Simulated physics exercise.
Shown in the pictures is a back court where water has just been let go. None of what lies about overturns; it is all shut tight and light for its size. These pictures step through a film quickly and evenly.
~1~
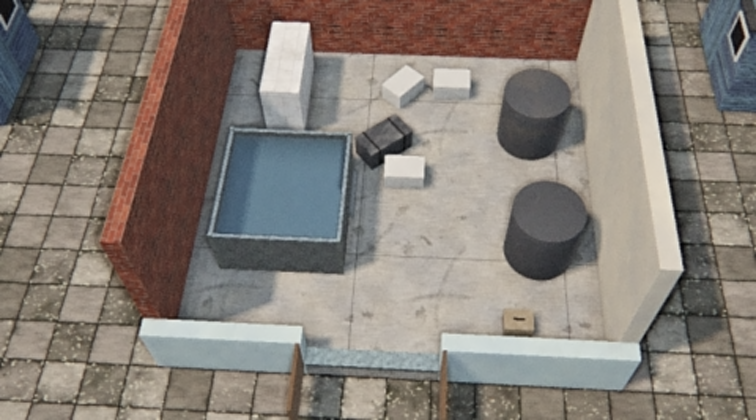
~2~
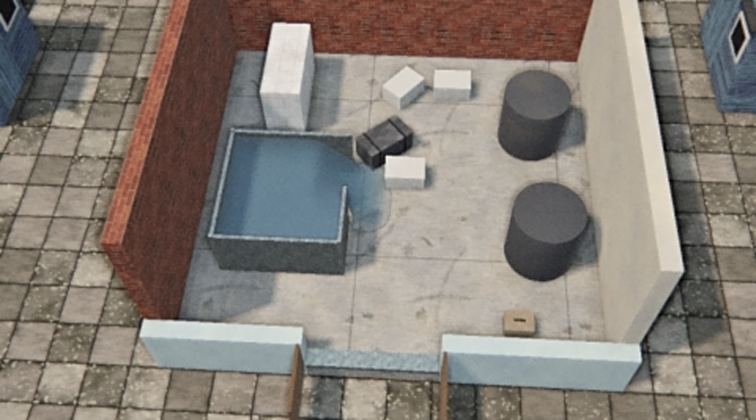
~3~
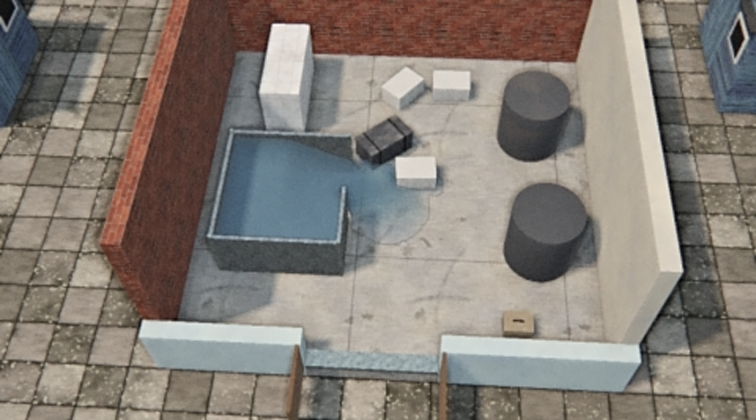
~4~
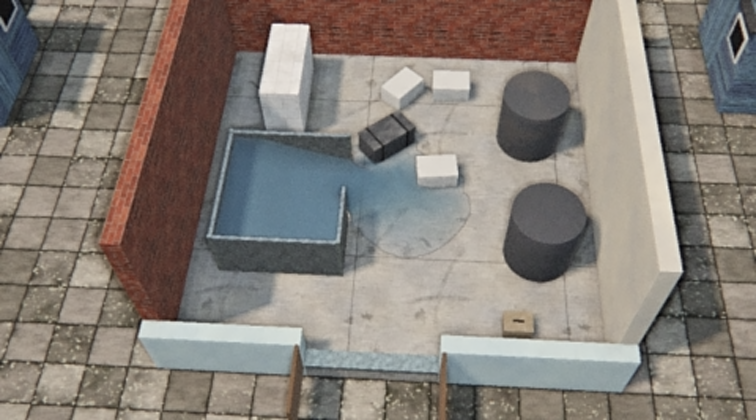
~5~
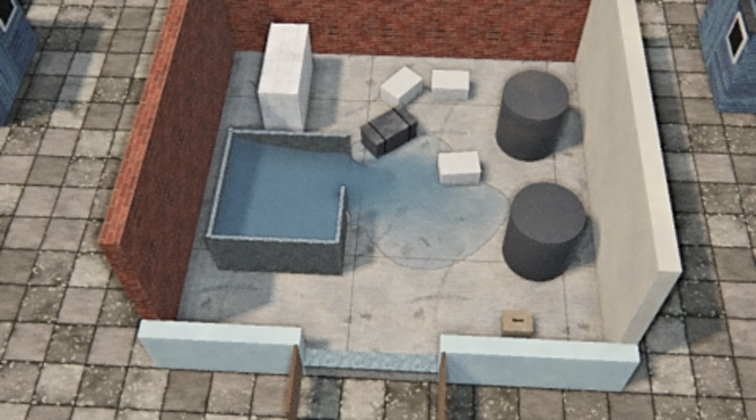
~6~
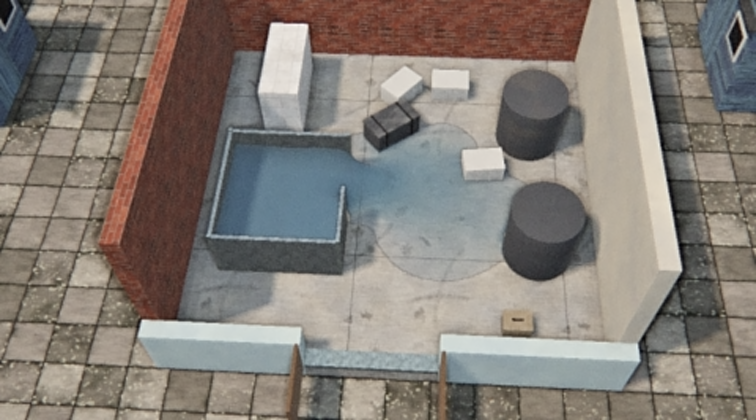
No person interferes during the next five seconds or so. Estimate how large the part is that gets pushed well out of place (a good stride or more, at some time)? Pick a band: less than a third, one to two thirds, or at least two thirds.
The fraction is at least two thirds of them.
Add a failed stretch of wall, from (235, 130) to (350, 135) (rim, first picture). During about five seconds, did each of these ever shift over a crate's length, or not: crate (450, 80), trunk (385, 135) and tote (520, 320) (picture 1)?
Lab note - in sequence: Made it that far; made it that far; never that far.
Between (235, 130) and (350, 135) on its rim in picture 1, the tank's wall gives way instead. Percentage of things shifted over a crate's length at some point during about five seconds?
About 60 per cent.
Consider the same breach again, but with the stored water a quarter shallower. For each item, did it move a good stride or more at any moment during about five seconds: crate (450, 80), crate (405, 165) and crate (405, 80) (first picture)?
Taking them as listed - the full distance for the first, the full distance for the second, a shorter distance for the third.
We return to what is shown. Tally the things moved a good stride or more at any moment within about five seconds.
Total: 5.
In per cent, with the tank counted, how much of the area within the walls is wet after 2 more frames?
Reading: About 35 %.
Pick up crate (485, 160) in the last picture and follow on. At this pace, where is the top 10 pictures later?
Estimated top position: Approximately (566, 150).
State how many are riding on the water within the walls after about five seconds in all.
By my reckoning the number comes out at 4.
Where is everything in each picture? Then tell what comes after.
The first frame shows a crate at (405, 166) rests on the ground; a trunk at (384, 134) rests on the ground; 0 of 5 have shifted.
The second frame shows a crate at (405, 167) rests on the ground; a trunk at (384, 135), on the bottom; 0 of 5 have shifted.
The third frame shows a crate at (416, 167) rests on the ground, close to its start; a trunk at (384, 135) rests on the ground; 1 of 5 have shifted.
The fourth frame shows a crate at (437, 166) rests on the ground, a stride from its start; a trunk at (387, 130), on the bottom, close to its start; 2 of 5 have shifted.
The fifth frame shows a crate at (459, 163), on the bottom, a stride from its start; a trunk at (389, 124) rests on the ground, close to its start; 2 of 5 have shifted.
The sixth frame shows a crate at (484, 159) rests on the ground, a stride from its start; a trunk at (391, 118), on the bottom, a stride from its start; 2 of 5 have shifted.
A moment on, 2 of 5 are well off their spots; 0 afloat.
Next, 3 of 5 are well off their spots; 2 afloat.
Later, 3 of 5 are well off their spots; 2 afloat.
In the end, 5 of 5 are well off their spots, and 5 have been at some point; 4 afloat.
